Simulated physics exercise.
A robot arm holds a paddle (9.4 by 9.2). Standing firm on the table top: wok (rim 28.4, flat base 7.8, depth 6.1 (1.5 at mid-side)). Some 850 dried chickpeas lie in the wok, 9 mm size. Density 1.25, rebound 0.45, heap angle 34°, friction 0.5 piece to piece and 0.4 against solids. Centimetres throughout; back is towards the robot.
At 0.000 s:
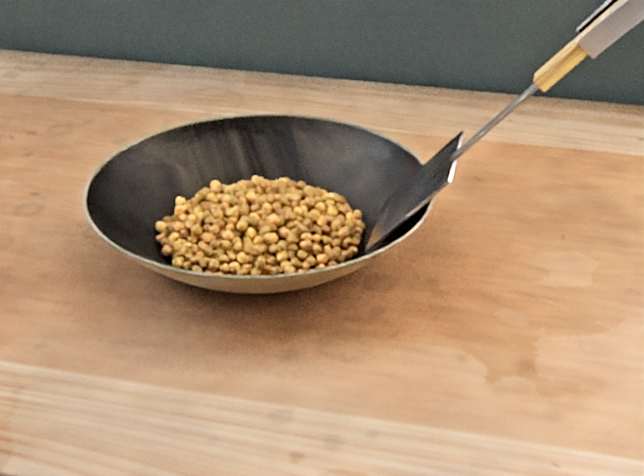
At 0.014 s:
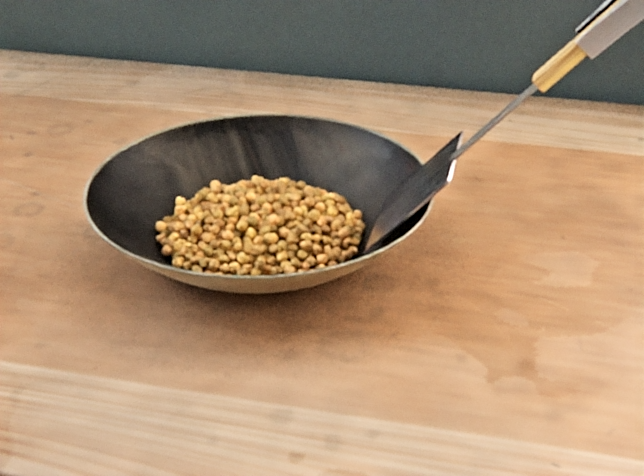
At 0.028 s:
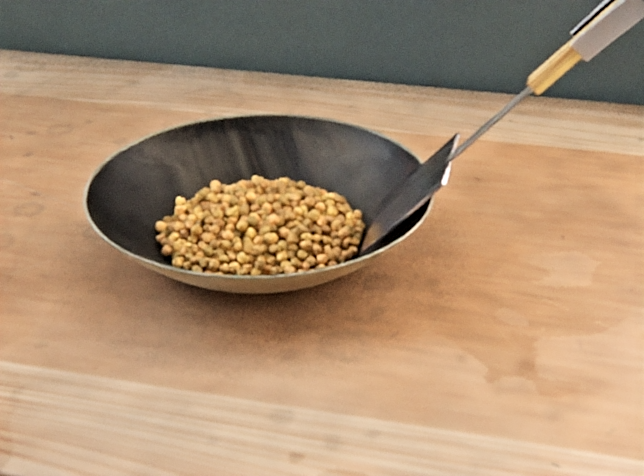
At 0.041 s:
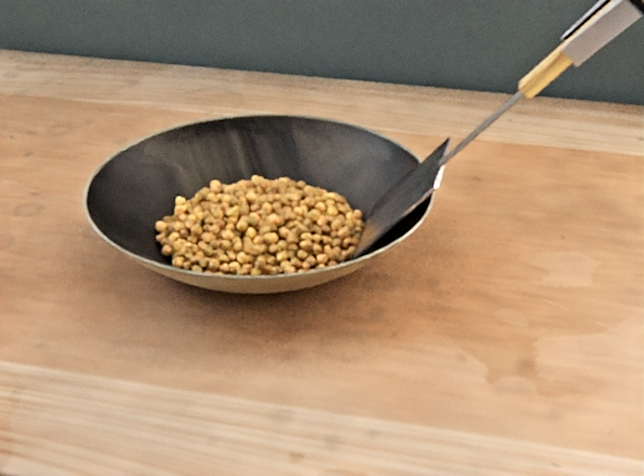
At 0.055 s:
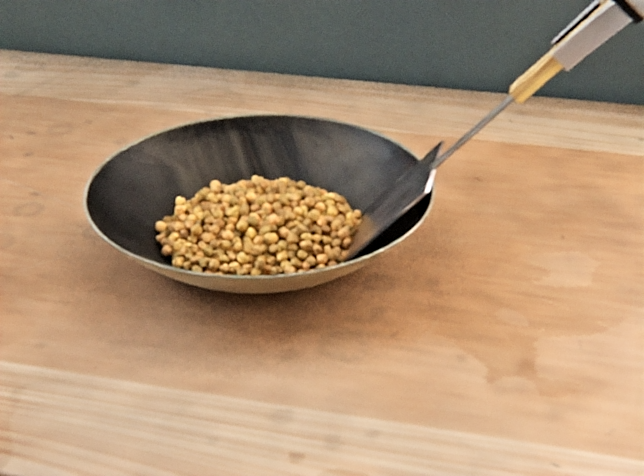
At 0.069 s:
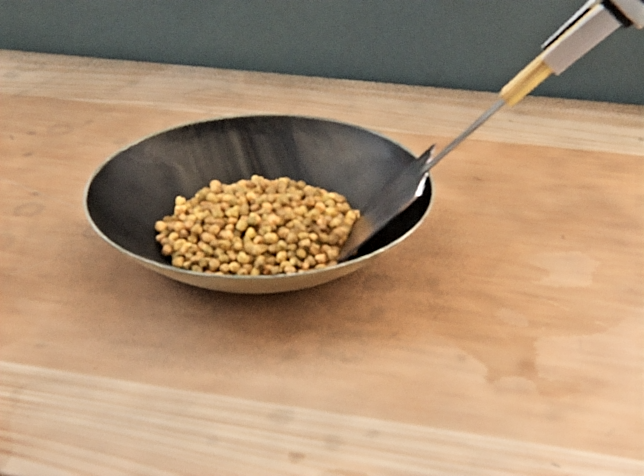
A robot arm slid a paddle slightly down and left inside a dark wok, its blade edging up to the heap of dried chickpeas, which barely changed while the wok stayed still.
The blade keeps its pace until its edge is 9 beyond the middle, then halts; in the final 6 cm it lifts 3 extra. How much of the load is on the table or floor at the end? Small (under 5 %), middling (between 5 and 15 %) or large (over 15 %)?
On the table or floor the share is middling, between 5 and 15 %.
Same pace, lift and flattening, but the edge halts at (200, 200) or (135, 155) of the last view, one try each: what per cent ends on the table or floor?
About 0 and 30 per cent.
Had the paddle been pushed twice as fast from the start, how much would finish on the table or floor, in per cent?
Then about 35 per cent.
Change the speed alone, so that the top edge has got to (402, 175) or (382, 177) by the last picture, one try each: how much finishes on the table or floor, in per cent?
Some 35 and 45 per cent.
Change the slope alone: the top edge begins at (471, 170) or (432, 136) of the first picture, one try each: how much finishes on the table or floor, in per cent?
Some 5 and 15 per cent.
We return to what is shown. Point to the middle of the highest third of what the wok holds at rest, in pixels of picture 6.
Near (160, 193).
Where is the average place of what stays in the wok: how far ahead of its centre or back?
About 5.0 cm ahead.
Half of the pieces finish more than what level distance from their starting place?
Roughly 5 cm.
After 0.21 s, sloping 49°, highest piece 5 above the table; 846 in the wok.
After 0.34 s, sloping 49°, highest piece 6 above the table; 846 in the wok.
After 0.61 s, sloping 49°, highest piece 7 above the table; 766 in the wok, 70 on the table or floor, 10 on the blade or in flight.
After 1.66 s, sloping 49°, highest piece 7 above the table; 766 in the wok, 80 on the table or floor.
At rest, 766 in the wok, 80 on the table or floor. That is 9 % on the table or floor.
